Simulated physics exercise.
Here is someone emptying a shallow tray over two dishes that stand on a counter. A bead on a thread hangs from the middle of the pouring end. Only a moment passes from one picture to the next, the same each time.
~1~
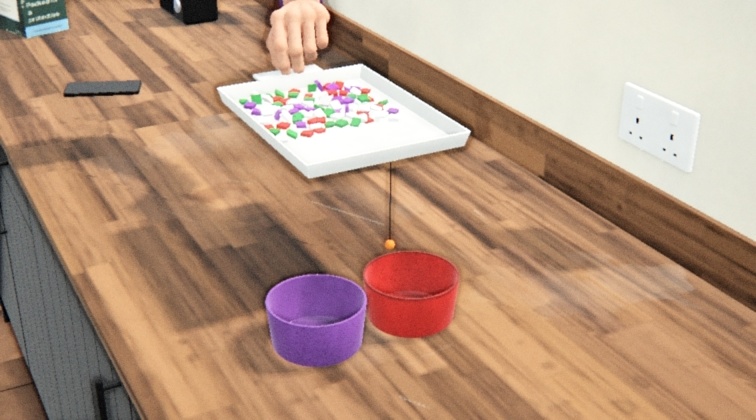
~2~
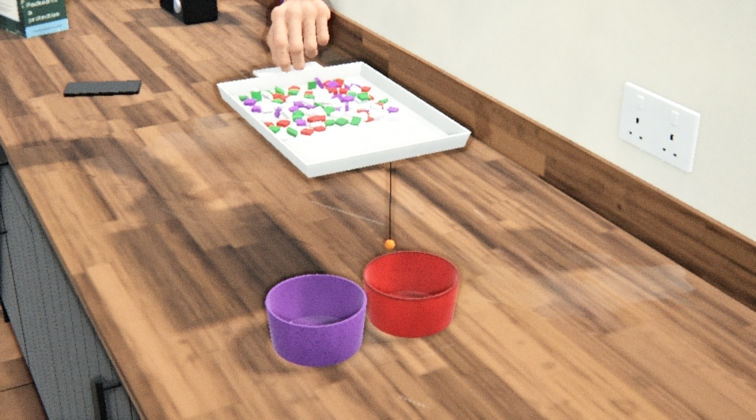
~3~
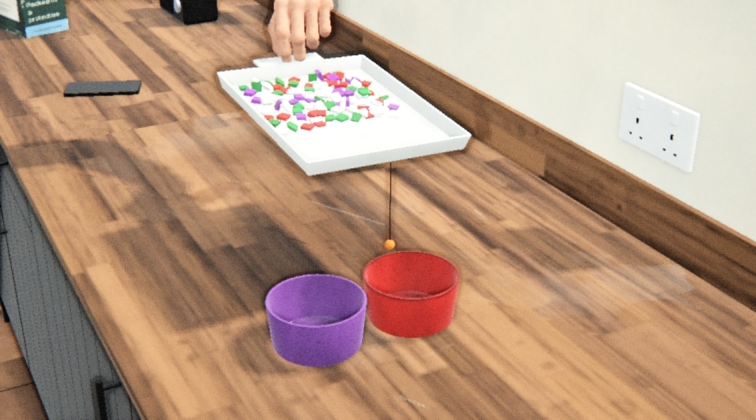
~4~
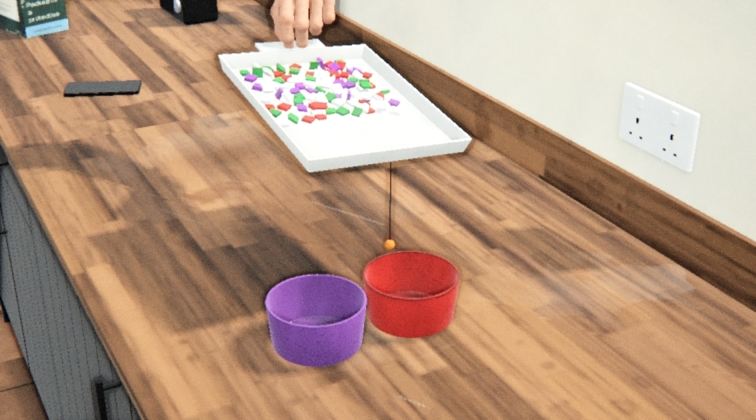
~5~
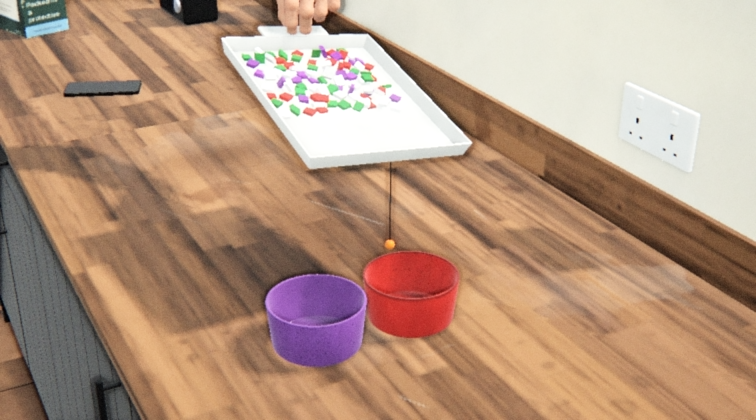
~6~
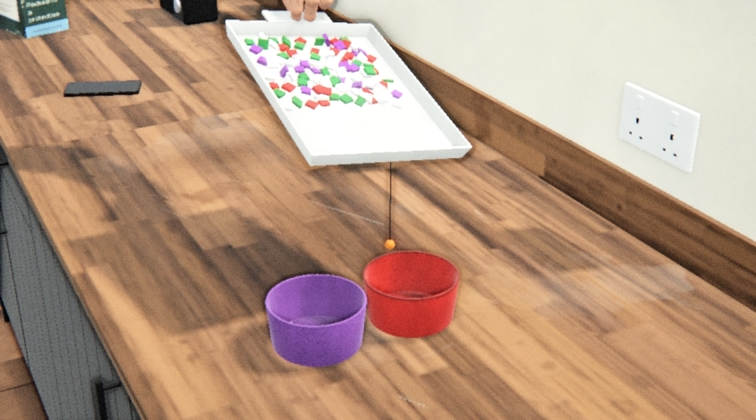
A white tray of small red, green and purple pieces slowly tilted as a hand raised its far end, its near edge dipping slightly to the right above a purple dish and a red one.
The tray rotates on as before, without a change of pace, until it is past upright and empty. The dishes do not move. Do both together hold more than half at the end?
Together they catch under half.
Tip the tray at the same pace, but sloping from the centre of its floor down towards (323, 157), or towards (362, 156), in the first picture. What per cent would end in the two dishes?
Near 30 % and 80 %.
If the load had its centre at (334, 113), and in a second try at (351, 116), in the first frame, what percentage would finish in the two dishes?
Near 20 % and 10 %.
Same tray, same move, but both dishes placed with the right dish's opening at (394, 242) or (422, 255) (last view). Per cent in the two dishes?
In turn 10 and 40 in a hundred.
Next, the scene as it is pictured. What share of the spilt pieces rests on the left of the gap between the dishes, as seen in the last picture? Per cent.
Near 0 %.
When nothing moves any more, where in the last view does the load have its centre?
At about (468, 283).
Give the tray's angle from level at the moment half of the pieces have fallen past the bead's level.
At about 90°.
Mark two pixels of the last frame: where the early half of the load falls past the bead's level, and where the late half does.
Around (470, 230) and then (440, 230).
Just after the last frame, tray tipped steeply; almost all on the tray; just a few in the air.
A moment on, tray tipped right over; roughly a quarter on the tray; roughly two thirds outside both; about a tenth in the air.
Further on, tray tipped past a quarter turn; just a few in the right dish; almost all outside both.
When it is over, tray tipped past a quarter turn; not one in the left dish; just a few in the right dish; almost all outside both.
